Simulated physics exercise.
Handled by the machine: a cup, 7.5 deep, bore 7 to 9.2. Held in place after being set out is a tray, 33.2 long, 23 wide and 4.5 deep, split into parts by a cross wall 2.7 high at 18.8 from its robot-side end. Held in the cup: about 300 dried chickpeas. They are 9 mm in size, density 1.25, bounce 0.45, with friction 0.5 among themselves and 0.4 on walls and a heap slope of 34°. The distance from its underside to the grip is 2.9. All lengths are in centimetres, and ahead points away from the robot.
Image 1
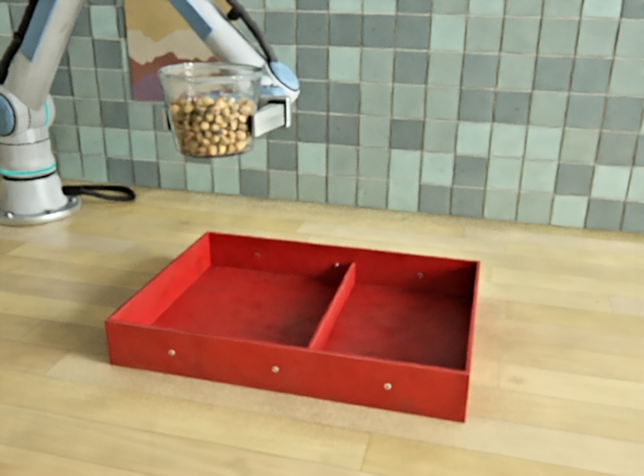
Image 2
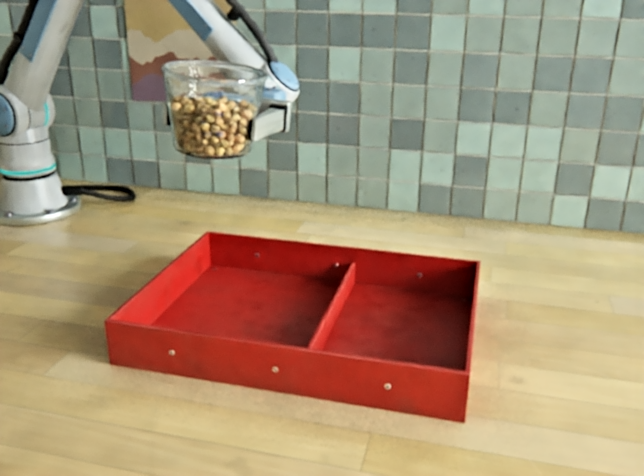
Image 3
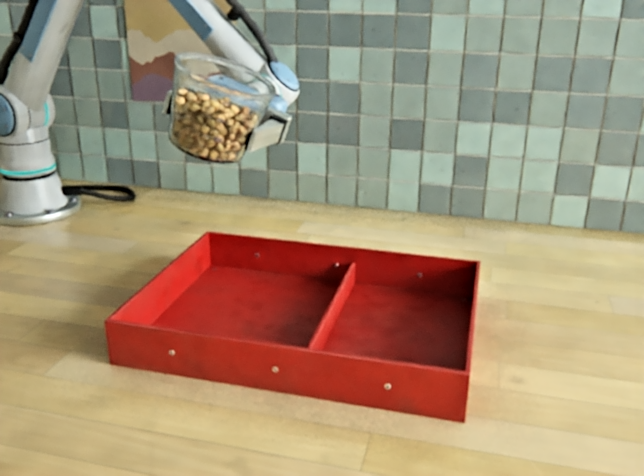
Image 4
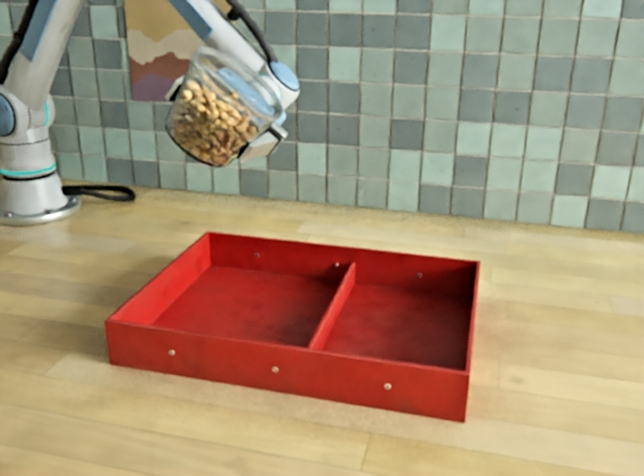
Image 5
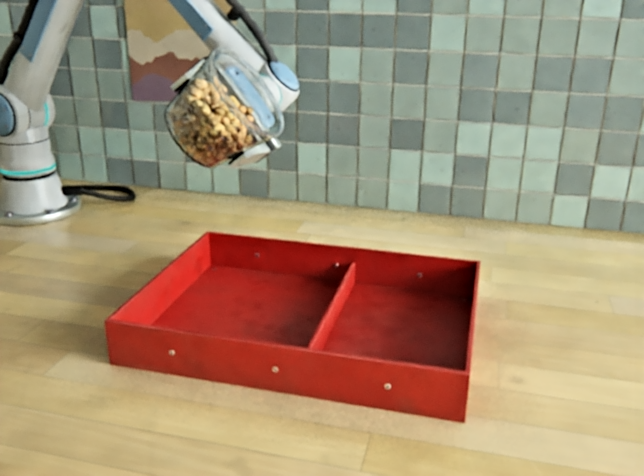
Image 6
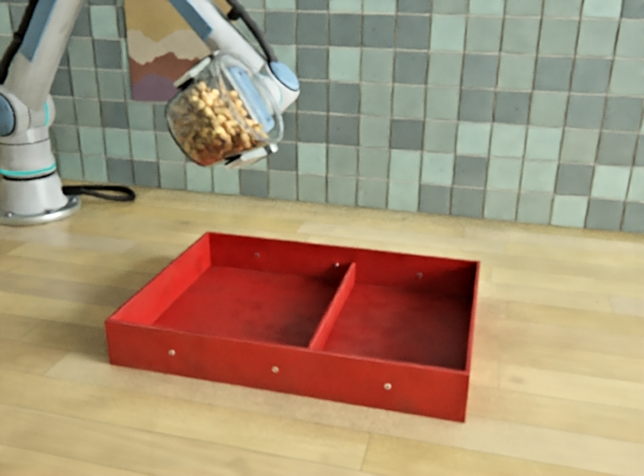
On a wooden counter by a tiled wall, a robot arm steadily tilting a clear cup of chickpeas near a divided red tray.
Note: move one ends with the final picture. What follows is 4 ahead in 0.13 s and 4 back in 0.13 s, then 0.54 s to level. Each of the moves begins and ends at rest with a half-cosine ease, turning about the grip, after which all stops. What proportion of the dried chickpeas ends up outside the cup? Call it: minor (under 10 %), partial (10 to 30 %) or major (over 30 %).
My call is partial.
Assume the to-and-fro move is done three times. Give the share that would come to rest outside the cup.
I'd expect something close to 35 per cent.
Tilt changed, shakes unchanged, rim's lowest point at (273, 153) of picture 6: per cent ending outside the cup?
My estimate is some 45 per cent.
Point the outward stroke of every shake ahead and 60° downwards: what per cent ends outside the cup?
Result: Approx. 0 %.
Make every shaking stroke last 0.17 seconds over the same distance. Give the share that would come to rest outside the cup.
In that case about 5 in a hundred.
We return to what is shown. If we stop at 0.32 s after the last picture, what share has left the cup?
Share out so far: Close to 15 %.
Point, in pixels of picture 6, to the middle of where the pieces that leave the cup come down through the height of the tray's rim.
Their middle lies around (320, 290).
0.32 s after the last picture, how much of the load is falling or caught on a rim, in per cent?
Logged share: Close to 13 per cent.
Then, 0.32 s on, tilted 56° forward, highest piece 23 above the table; 257 in the cup, 6 in the far-side part, 41 in flight or on a rim.
Then, 0.64 s on, tilted 12° forward, highest piece 26 above the table; 255 in the cup, 28 in the robot-side part, 21 in the far-side part.
Then, 1.00 s on, level, highest piece 26 above the table; 255 in the cup, 28 in the robot-side part, 21 in the far-side part.
Then, 2.05 s on, level, highest piece 26 above the table; 255 in the cup, 28 in the robot-side part, 21 in the far-side part.
In the end, 255 in the cup, 28 in the robot-side part, 21 in the far-side part. That is 16 % outside the cup.
